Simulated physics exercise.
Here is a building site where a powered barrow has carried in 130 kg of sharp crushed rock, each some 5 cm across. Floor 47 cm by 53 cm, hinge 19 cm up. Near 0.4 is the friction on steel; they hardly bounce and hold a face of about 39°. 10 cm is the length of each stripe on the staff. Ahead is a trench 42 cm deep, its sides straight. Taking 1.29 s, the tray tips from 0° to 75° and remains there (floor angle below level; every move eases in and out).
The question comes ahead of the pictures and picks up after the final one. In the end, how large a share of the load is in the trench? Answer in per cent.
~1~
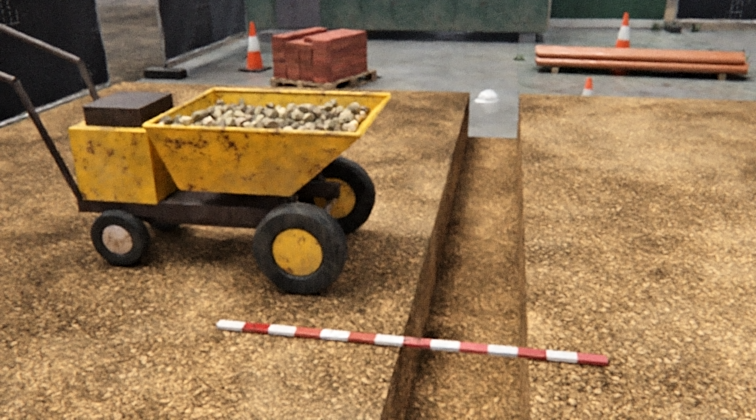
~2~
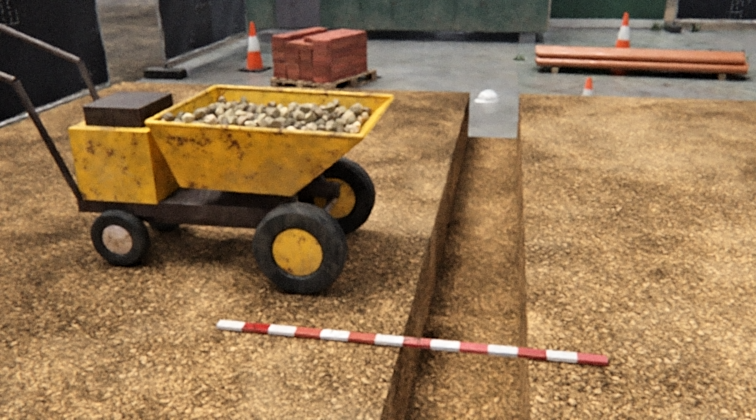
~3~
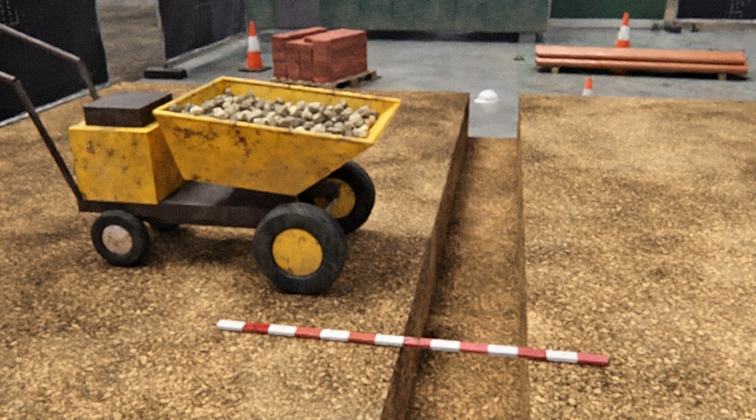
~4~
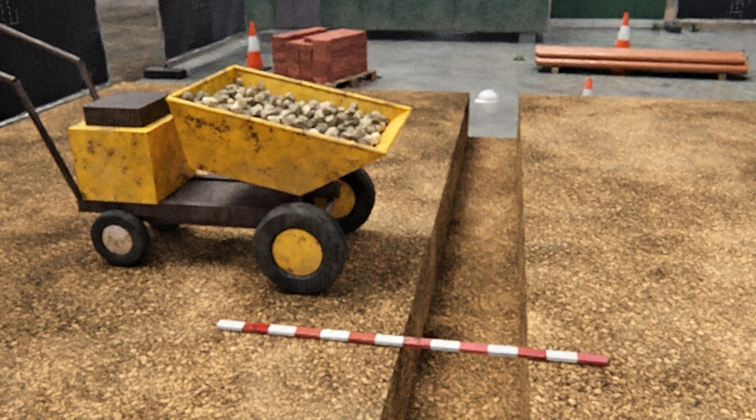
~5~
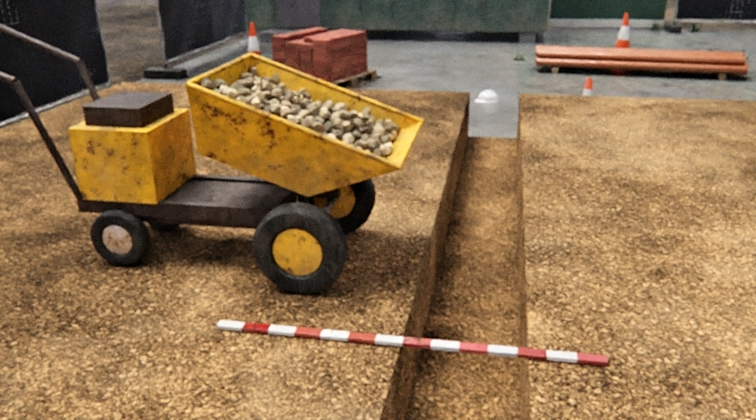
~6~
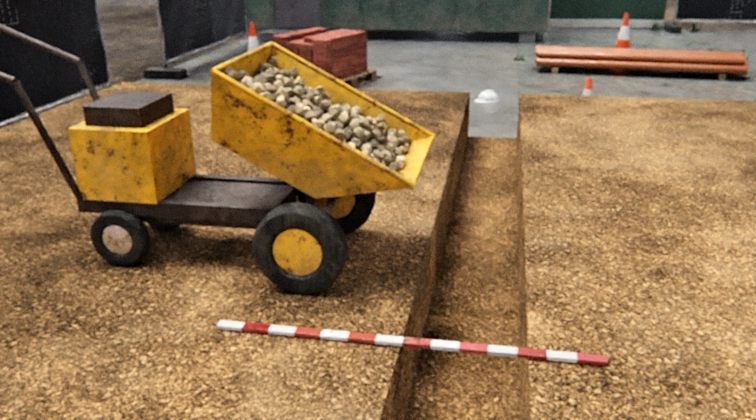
A share of roughly 100 %.
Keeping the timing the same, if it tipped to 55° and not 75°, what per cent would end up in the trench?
Near 55 per cent then.
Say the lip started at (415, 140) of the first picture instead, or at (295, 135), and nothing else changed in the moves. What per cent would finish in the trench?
I'd say some 70 per cent and some 55 per cent.
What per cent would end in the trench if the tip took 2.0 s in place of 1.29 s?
Estimate: About 100 %.
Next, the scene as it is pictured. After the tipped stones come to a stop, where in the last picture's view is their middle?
The middle should be near (482, 339).
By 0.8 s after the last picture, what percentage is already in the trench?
Around 60 per cent of it.
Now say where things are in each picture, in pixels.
In the first picture, lip at (360, 135), floor tilted 0°, highest stones at (288, 111).
In the second picture, the tray is at 1°, its lip at (364, 137); the top of the load is at (269, 109).
In the third picture, lip at (373, 143), floor tilted 6°, highest stones at (246, 105).
In the fourth picture, lip at (386, 153), floor tilted 12°, highest stones at (245, 93).
In the fifth picture, the tray is at 20°, its lip at (400, 168); the top of the load is at (253, 81).
In the sixth picture, lip at (414, 186), floor tilted 28°, highest stones at (269, 72).
Then, 0.4 s after the last picture the floor is at 63°, 99 % in the tray, 1 % in the trench; the foremost stones are at (464, 242).
Then, 0.8 s after the last picture the floor is at 75°, 39 % in the tray, 61 % in the trench; the foremost stones are at (517, 329).
Then, 1.2 s after the last picture the floor is at 75°, 5 % in the tray, 95 % in the trench; the foremost stones are at (517, 324).
Then, 3.2 s after the last picture the floor is at 75°, 0 % in the tray, 100 % in the trench; the foremost stones are at (517, 331).
